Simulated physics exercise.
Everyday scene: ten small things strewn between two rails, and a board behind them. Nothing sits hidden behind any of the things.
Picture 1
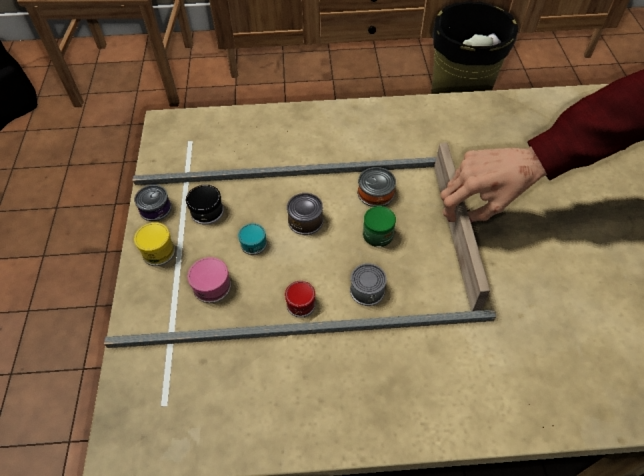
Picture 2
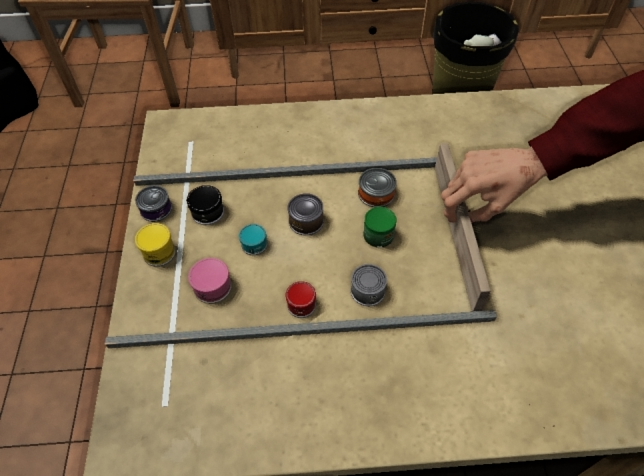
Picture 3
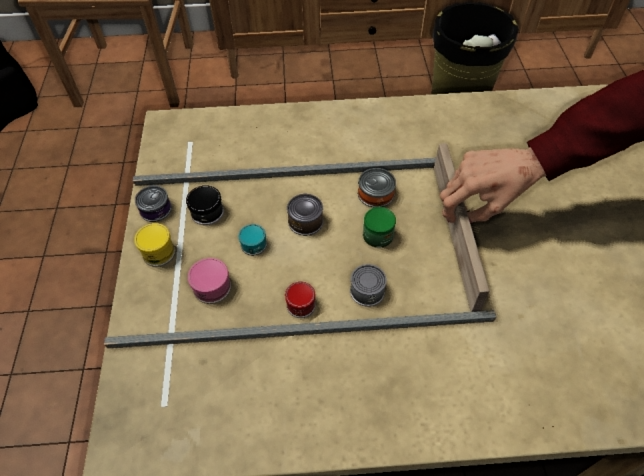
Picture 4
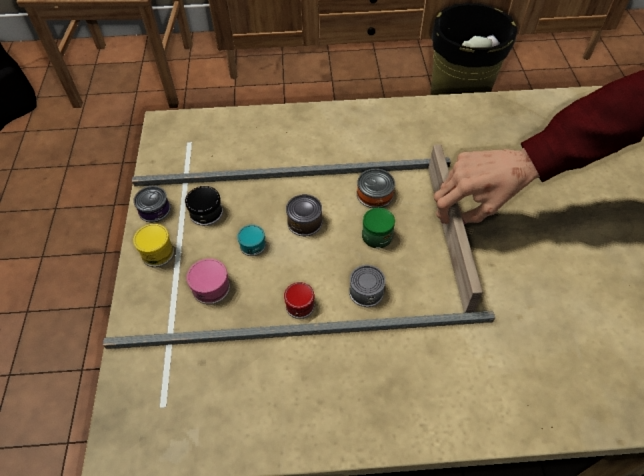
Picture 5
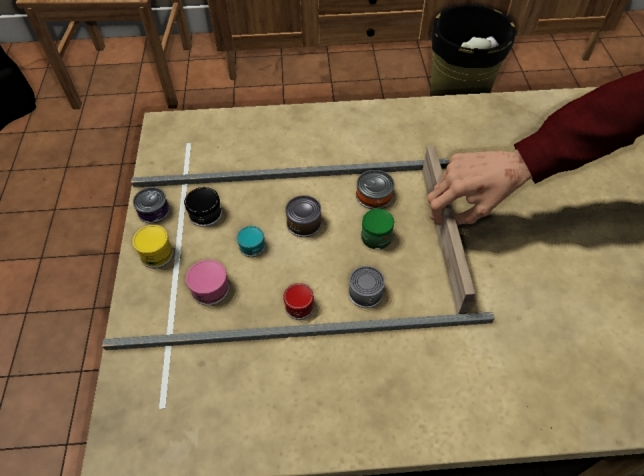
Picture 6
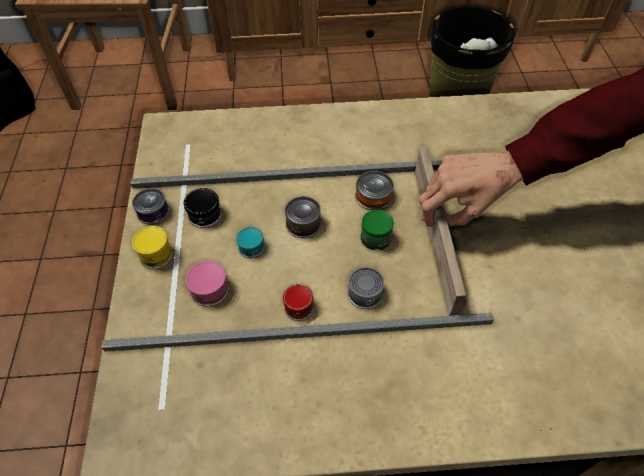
A hand slides a wooden board slightly left between two rails behind ten scattered small containers.
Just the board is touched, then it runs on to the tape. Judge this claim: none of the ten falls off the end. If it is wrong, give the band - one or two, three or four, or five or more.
Wrong; one or two fall off.
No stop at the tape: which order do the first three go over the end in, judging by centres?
In order: The purple tin, the yellow tin, the black pot.
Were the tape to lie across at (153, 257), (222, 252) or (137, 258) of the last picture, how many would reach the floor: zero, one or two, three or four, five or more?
For each place: Five or over; none; five or over.
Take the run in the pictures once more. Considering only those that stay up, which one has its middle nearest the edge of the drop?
The black pot.
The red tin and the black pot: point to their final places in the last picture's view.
Red tin at (133, 323), black pot at (130, 212).
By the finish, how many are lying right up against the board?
At rest, 4 are in contact.
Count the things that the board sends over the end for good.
It comes to 2.
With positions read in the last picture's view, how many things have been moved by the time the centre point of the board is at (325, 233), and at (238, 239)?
Answer - first 5, then 8.
Soon after, none off yet; purple tin at rest near (151, 206); yellow tin at rest near (153, 248); black pot at rest near (203, 208).
Then, none off yet; purple tin at rest near (151, 206); yellow tin at rest near (153, 248); black pot at rest near (202, 207).
By the end, the number that fall off is one or two; fallen, yellow tin and purple tin.
